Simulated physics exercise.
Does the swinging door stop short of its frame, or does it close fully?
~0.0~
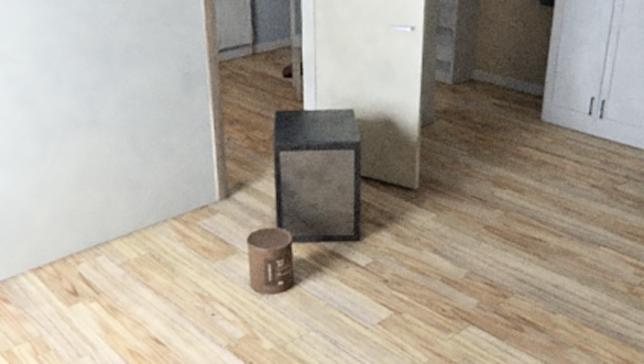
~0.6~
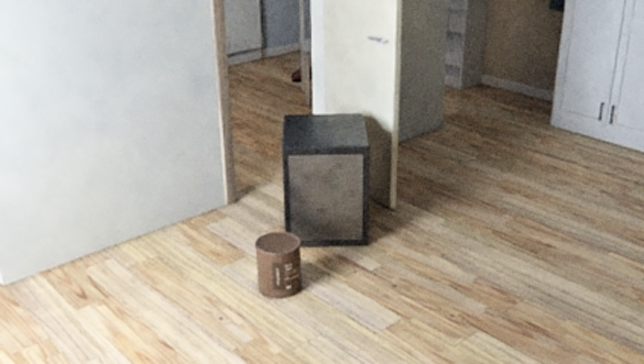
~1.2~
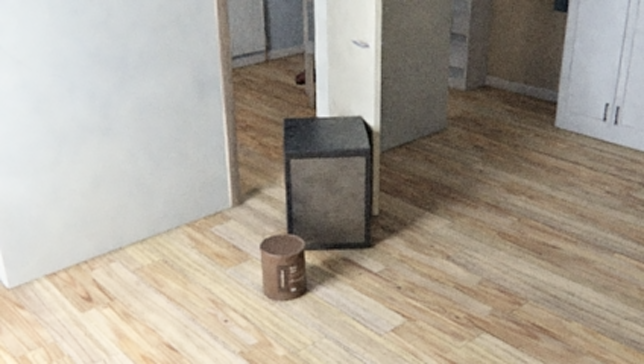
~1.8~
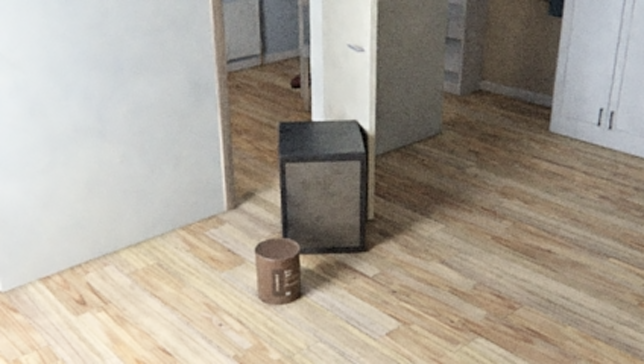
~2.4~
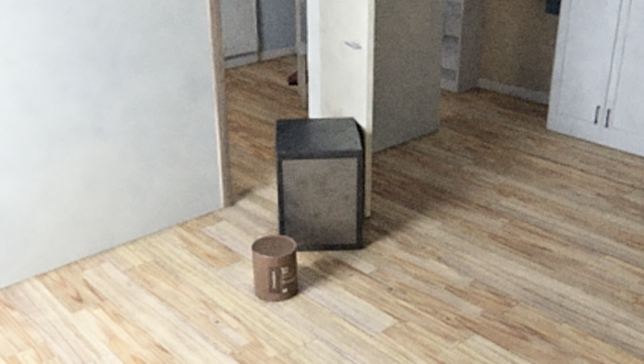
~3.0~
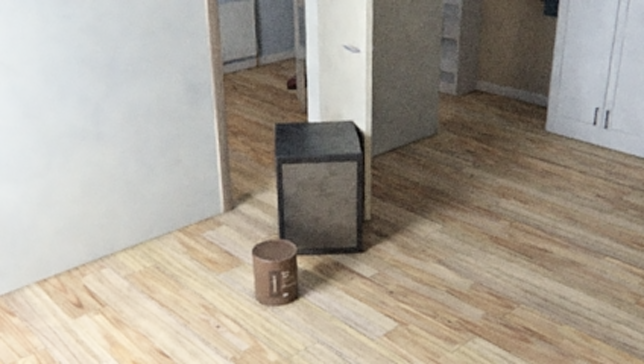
It stops short of its frame, because the black appliance standing in its path blocks it and the door stays open.
